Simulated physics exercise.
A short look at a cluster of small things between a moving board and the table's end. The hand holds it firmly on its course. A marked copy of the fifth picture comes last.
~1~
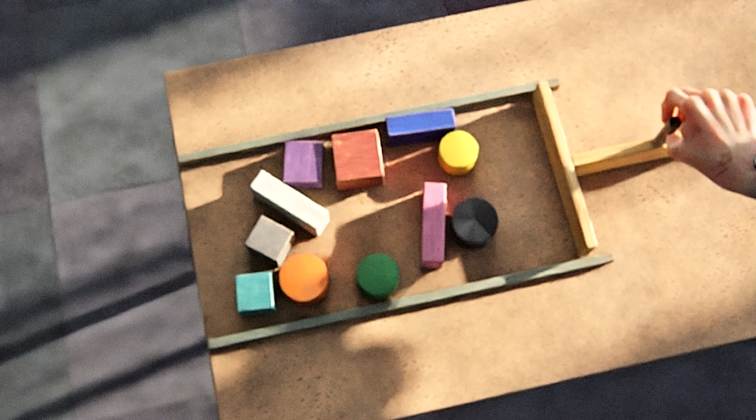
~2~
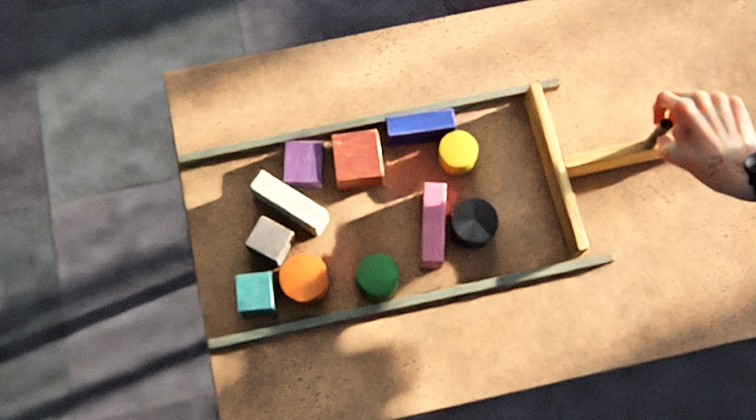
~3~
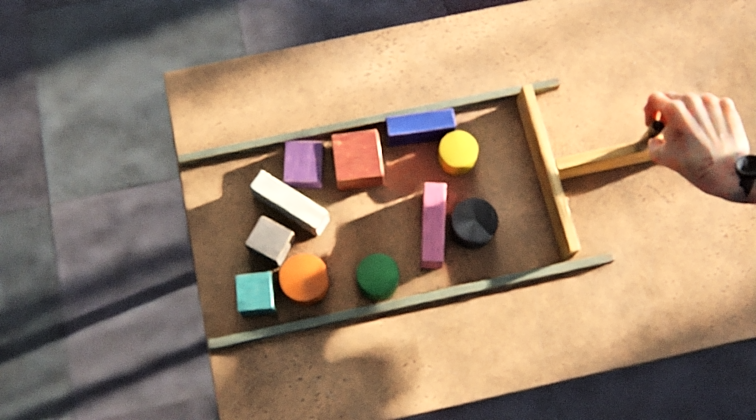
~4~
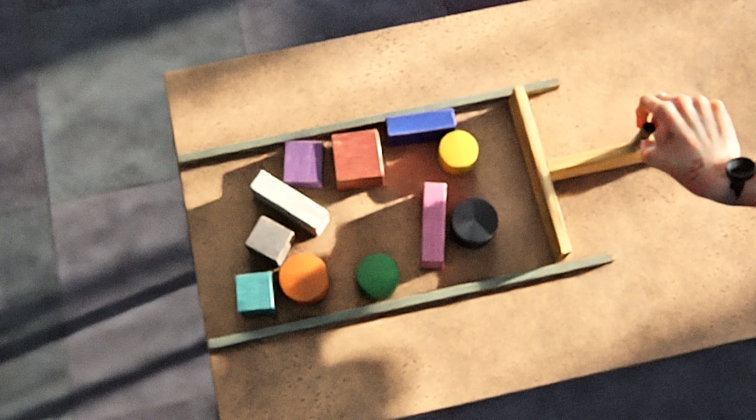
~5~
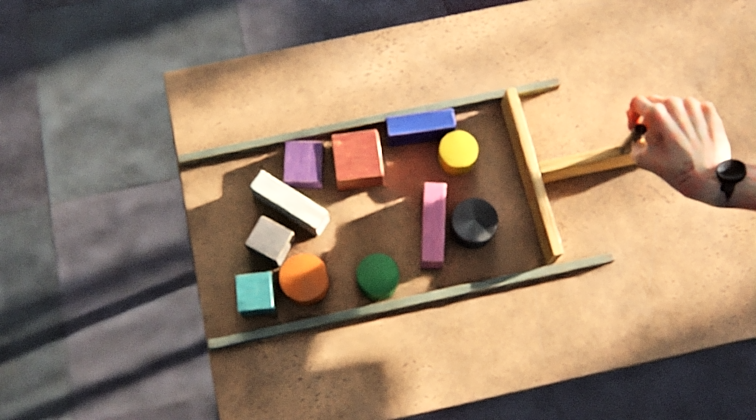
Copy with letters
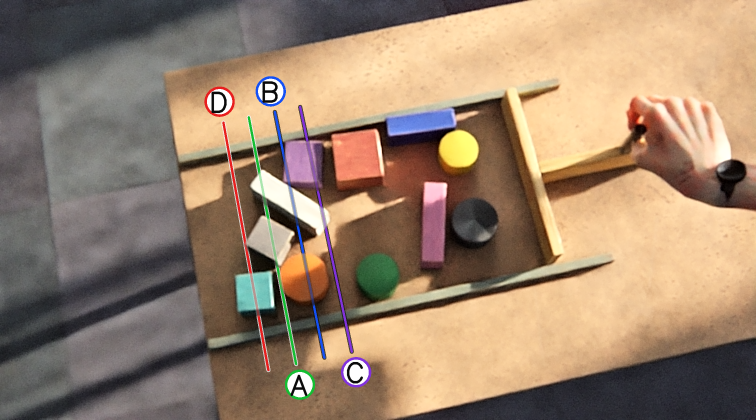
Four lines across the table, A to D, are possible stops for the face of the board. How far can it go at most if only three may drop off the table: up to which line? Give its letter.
It can go as far as B.
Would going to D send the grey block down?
Yes.
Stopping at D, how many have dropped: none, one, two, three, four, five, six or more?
In all, six or more.
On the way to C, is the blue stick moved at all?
Yes.
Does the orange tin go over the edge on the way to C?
No.
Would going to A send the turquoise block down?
By then, yes.
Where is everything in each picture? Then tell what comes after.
In the first frame, purple block (304, 165); blue stick (420, 128); white stick (290, 204).
In the second frame, board (559, 163); turquoise block (256, 295).
In the third frame, board (550, 165); green tin (378, 277).
In the fourth frame, board (542, 167); grey block (270, 242).
In the fifth frame, board (534, 169); black tin (473, 223); yellow tin (458, 153); purple block (304, 165).
On the marked copy, A at (271, 235); B at (299, 230); C at (325, 224); D at (245, 241).
Taking B. A third of the way, board (451, 186); purple block (299, 165); blue stick (394, 135).
Two thirds of the way, board (366, 204); turquoise block (211, 303); purple block (215, 176).
When it is over, board (300, 218); turquoise block over the edge; purple block over the edge; two fallen.
As for the rest, A drops five; C is within the limit but short; D drops six.
